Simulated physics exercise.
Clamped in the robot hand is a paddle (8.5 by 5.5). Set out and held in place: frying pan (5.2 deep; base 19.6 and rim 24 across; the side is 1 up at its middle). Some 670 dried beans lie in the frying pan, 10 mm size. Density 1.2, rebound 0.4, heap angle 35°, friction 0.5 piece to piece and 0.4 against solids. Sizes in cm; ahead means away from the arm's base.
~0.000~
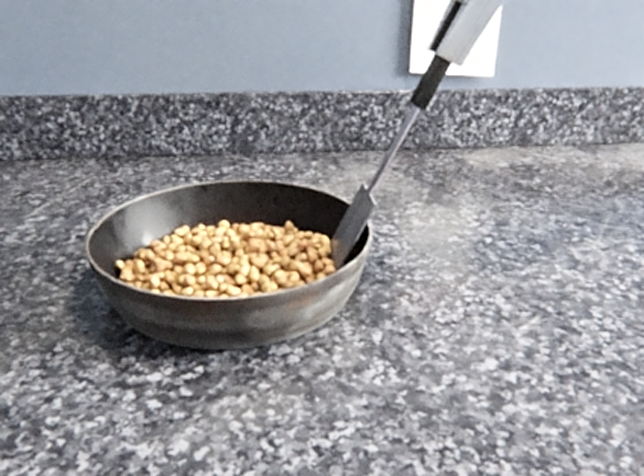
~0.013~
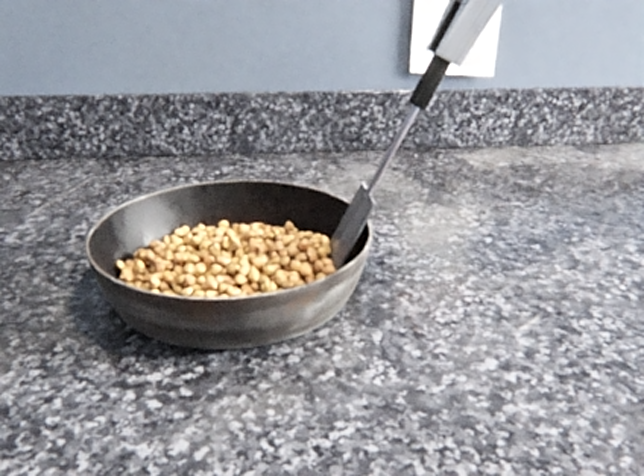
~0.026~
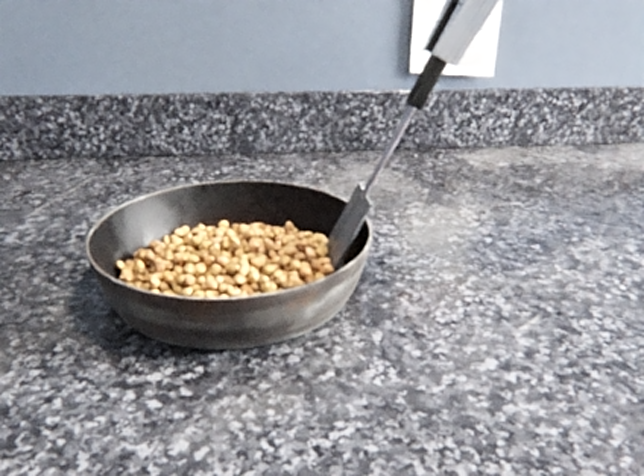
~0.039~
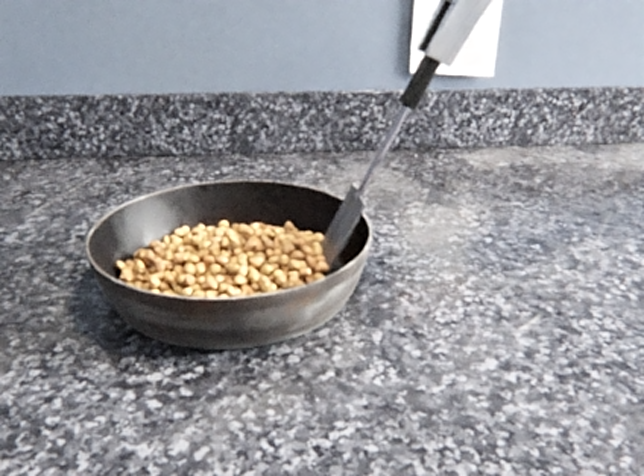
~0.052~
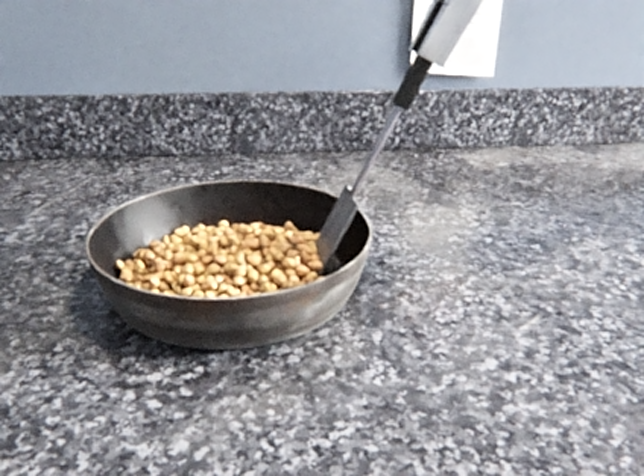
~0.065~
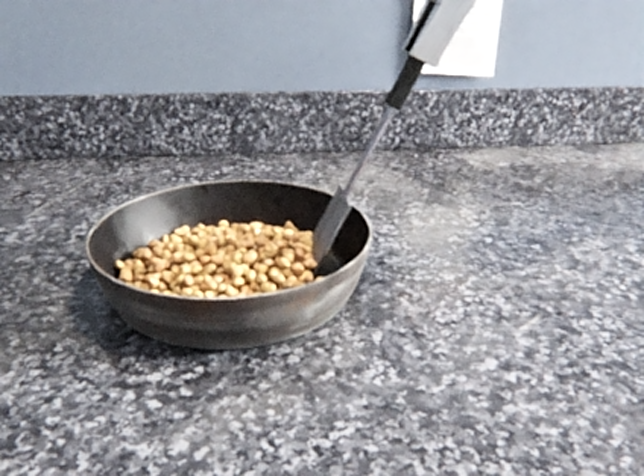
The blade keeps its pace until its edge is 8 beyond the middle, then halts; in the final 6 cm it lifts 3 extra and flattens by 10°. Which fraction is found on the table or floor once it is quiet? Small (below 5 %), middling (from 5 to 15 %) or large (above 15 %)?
A small share, below 5 %, ends on the table or floor.
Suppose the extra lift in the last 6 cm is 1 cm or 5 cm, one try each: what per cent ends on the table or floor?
Some 0 and 0 per cent.
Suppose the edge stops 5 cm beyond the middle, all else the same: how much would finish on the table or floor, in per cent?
In that case some 0 per cent.
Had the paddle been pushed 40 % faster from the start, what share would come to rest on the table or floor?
It would be near 5 per cent.
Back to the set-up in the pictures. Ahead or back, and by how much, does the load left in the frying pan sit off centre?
Some 3.5 cm ahead.
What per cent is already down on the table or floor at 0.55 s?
About 0 per cent.
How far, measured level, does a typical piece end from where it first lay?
Some 2 cm.
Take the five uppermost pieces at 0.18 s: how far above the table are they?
About 4 cm.
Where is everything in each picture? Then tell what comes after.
Paddle top edge at (369, 193), sloping 64°; upper third of the load around (237, 260), from x 120 to 340, top at y 225; 670 in the frying pan, in the first picture.
Paddle top edge at (369, 193), sloping 64°; upper third of the load around (240, 260), from x 120 to 340, top at y 225, in the second picture.
Paddle top edge at (366, 193), sloping 64°; upper third of the load around (242, 260), from x 120 to 340, top at y 225, in the third picture.
Paddle top edge at (360, 193), sloping 64°; upper third of the load around (242, 260), from x 120 to 340, top at y 225, in the fourth picture.
Paddle top edge at (353, 193), sloping 64°; upper third of the load around (244, 259), from x 120 to 340, top at y 225, in the fifth picture.
Paddle top edge at (346, 194), sloping 64°; upper third of the load around (242, 258), from x 120 to 340, top at y 225; 670 in the frying pan, in the sixth picture.
By 0.18 s, sloping 64°, highest piece 5 above the table; 670 in the frying pan.
By 0.29 s, sloping 60°, highest piece 5 above the table; 670 in the frying pan.
By 0.55 s, sloping 54°, highest piece 5 above the table; 668 in the frying pan, 2 on the table or floor.
By 1.60 s, sloping 54°, highest piece 5 above the table; 668 in the frying pan, 2 on the table or floor.
Final count, 668 in the frying pan, 2 on the table or floor. That is 0 % on the table or floor.
